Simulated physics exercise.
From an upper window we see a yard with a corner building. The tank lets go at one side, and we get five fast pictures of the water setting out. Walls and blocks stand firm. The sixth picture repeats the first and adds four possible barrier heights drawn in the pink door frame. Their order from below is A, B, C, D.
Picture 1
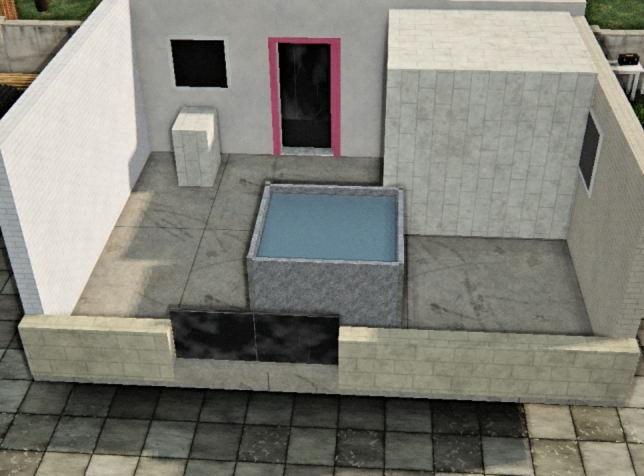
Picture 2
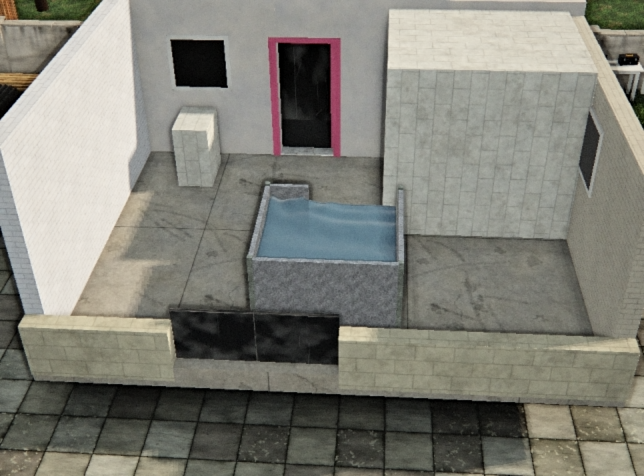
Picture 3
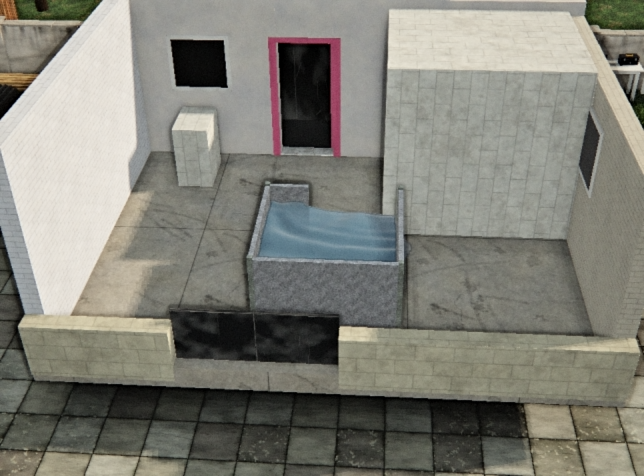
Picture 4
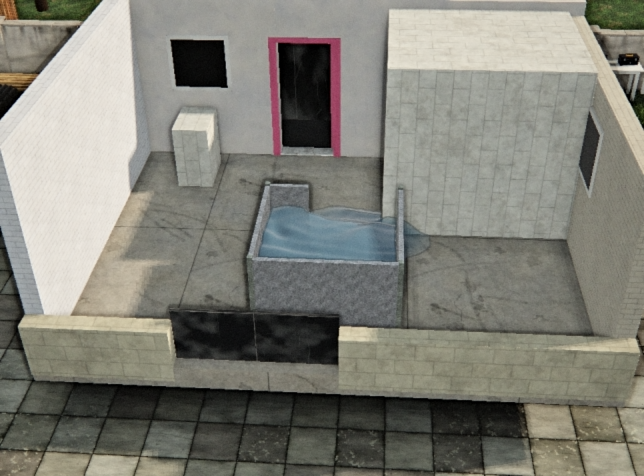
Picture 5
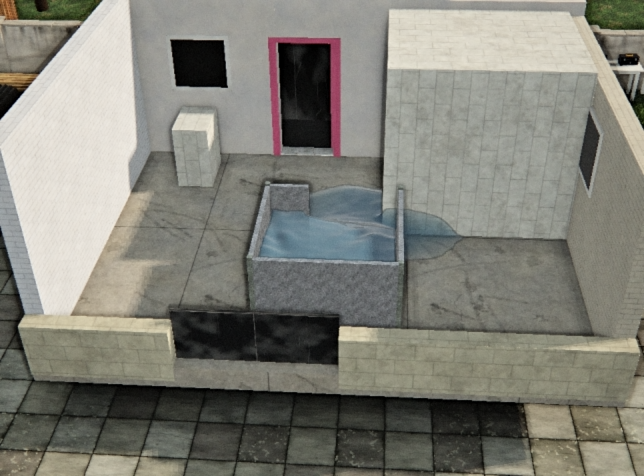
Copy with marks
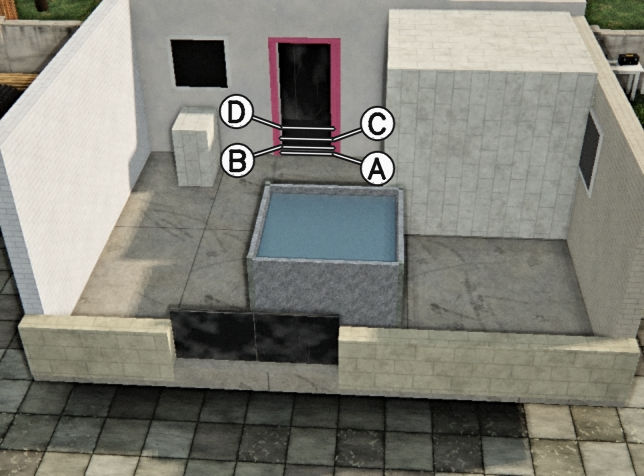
The clip opens on a walled yard with a pink-framed doorway, a corner building and a still, full tank in the middle. The tank's back side opens up and the water inside dips and ripples, then a shallow sheet spreads out behind it across the ground toward the corner building.
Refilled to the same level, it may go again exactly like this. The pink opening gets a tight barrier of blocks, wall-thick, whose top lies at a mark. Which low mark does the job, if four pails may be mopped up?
I would pick mark D.
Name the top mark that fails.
That would be C.
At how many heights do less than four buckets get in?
One.
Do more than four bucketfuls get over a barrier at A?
Yes, it does.
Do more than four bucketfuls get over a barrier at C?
Yes.
On the marked copy, A at (307, 153); B at (307, 147); C at (307, 139); D at (306, 128); from the bottom up A, B, C, D.
Choosing A, dozens of bucketfuls pour in.
Choosing B, dozens of bucketfuls pour in.
Choosing C, about 10 bucketfuls get in.
Choosing D, a splash gets over, under a bucket.
